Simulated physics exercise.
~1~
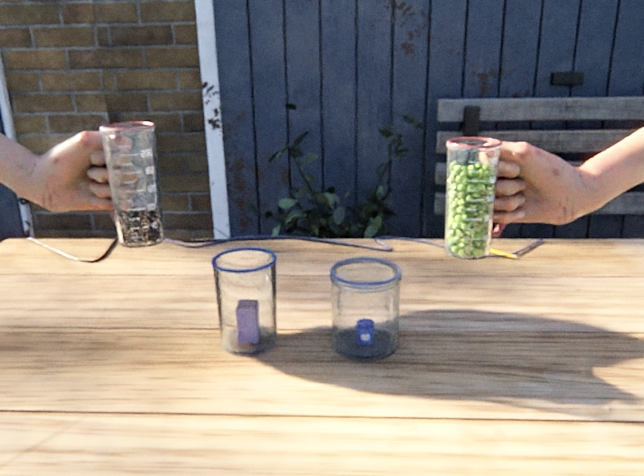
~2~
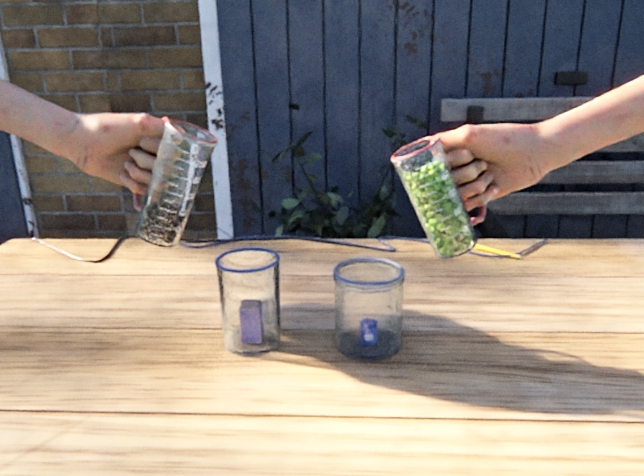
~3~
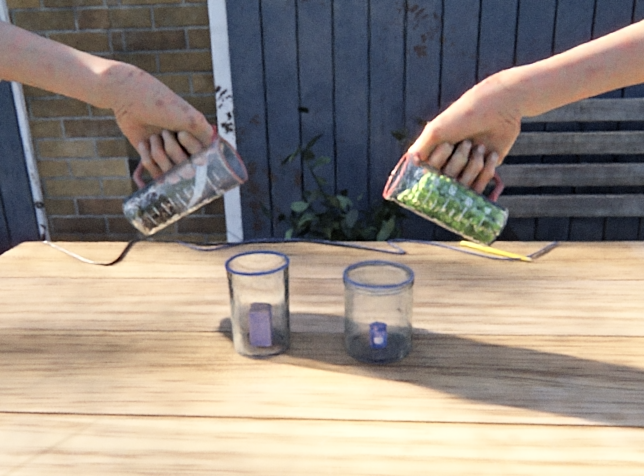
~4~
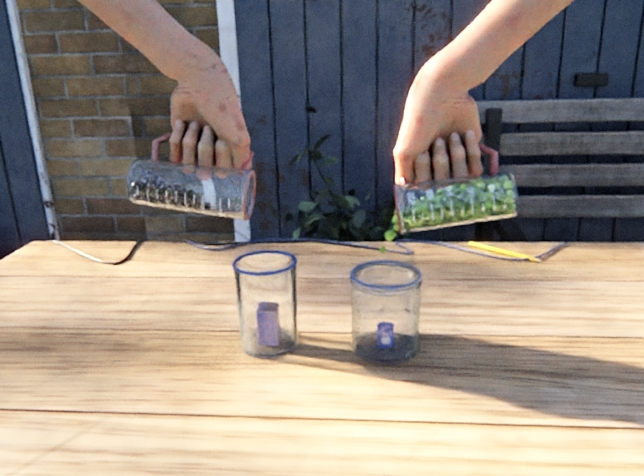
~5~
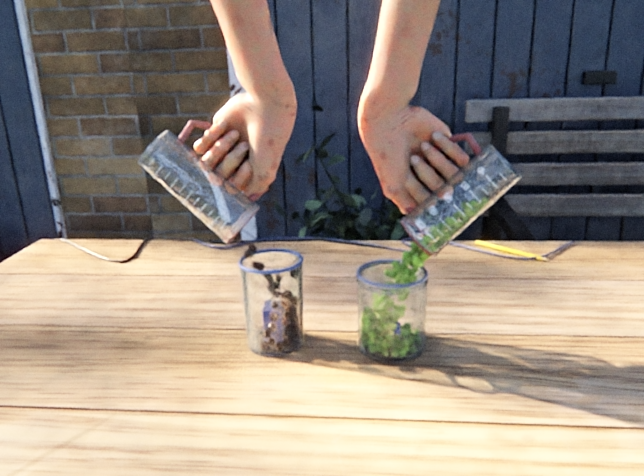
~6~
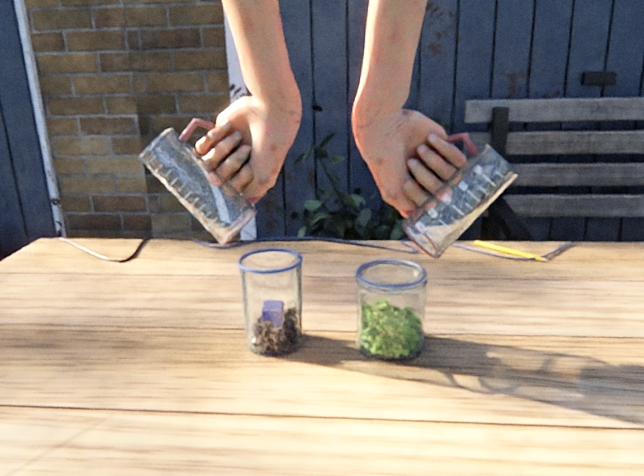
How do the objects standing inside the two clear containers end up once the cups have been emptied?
The object in the left glass still pokes out above the dark bits, while the one in the right jar is hidden beneath the green bits.
